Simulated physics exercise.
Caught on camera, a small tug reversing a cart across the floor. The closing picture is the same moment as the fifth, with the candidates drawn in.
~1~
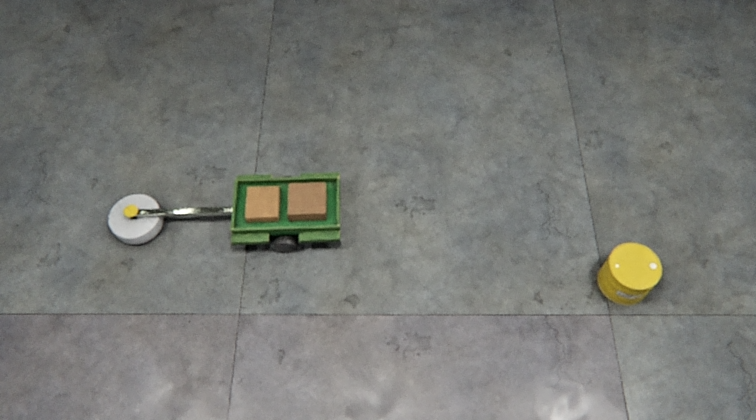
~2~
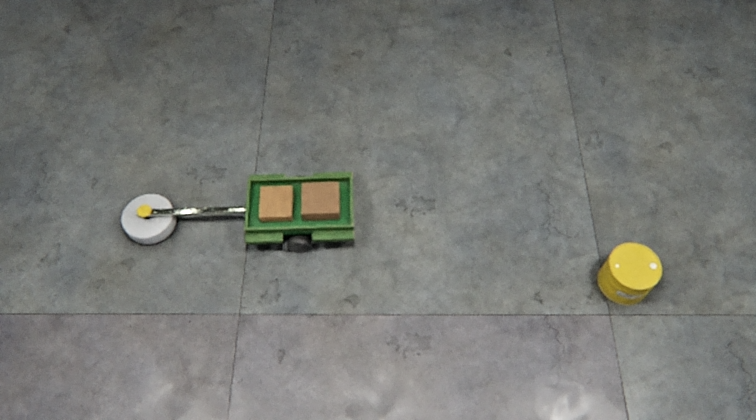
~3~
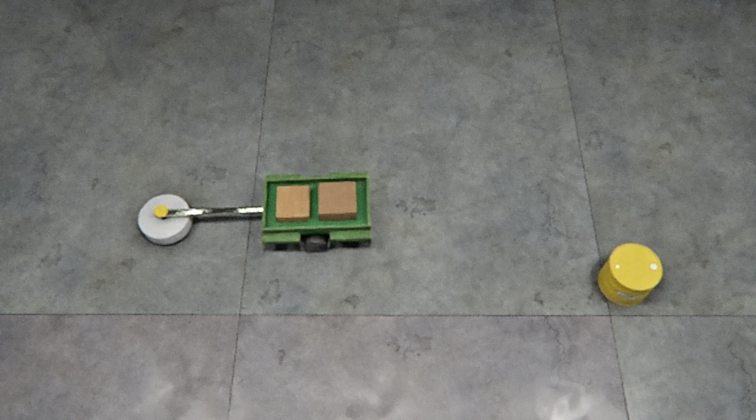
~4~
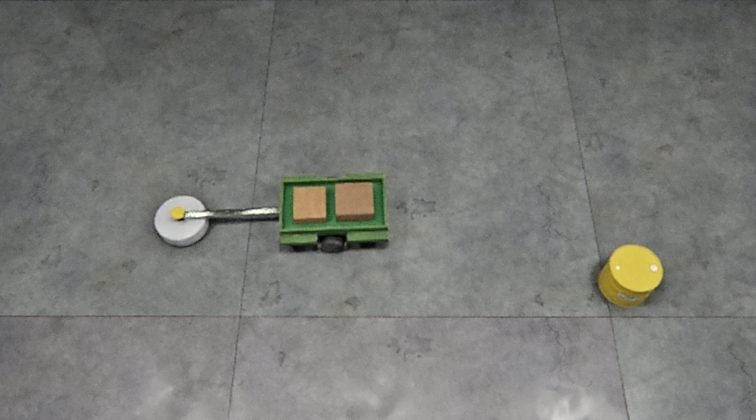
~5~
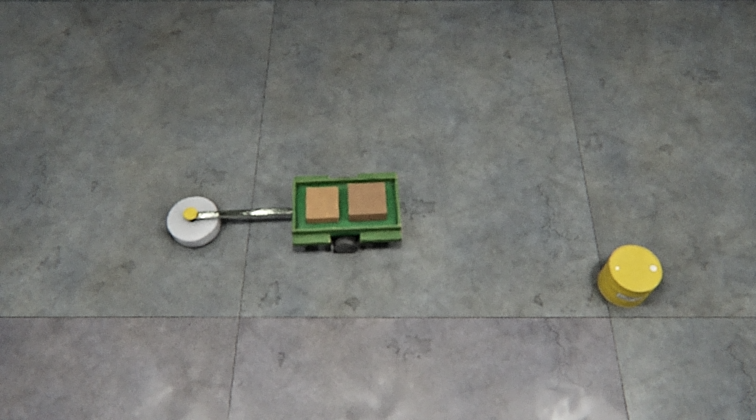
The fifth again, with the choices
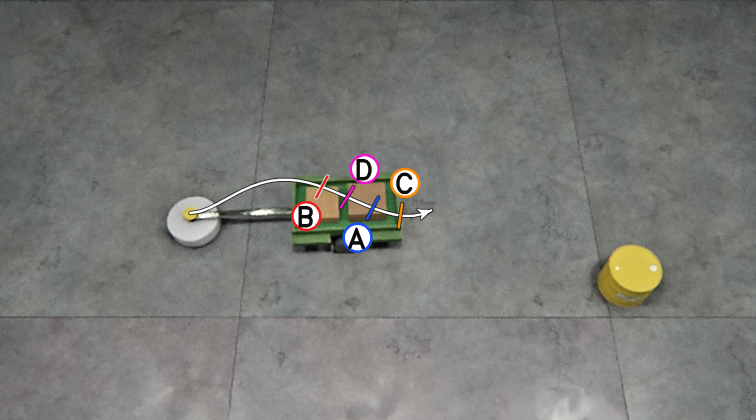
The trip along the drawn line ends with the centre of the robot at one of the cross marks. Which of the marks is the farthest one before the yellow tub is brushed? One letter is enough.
At A, and not beyond.
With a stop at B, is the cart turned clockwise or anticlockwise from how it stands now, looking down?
For that mark, clockwise.
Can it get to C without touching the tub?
For that mark, no.
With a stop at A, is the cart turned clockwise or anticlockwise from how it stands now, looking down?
Clockwise.
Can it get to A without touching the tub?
Yes.
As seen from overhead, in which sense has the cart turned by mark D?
Clockwise.
On the marked copy, A at (373, 208); B at (322, 187); C at (400, 216); D at (347, 197); the route from (190, 213) via (316, 185) to (431, 210).
Taking A. A third of the way, robot (257, 192), cart (406, 209).
Two thirds of the way, robot (320, 193), cart (468, 224).
When it is over, robot (373, 215), cart (529, 237); nothing has been touched.
As for the rest, B is safe but short; C is too far, the tub has been hit; D is safe but short.
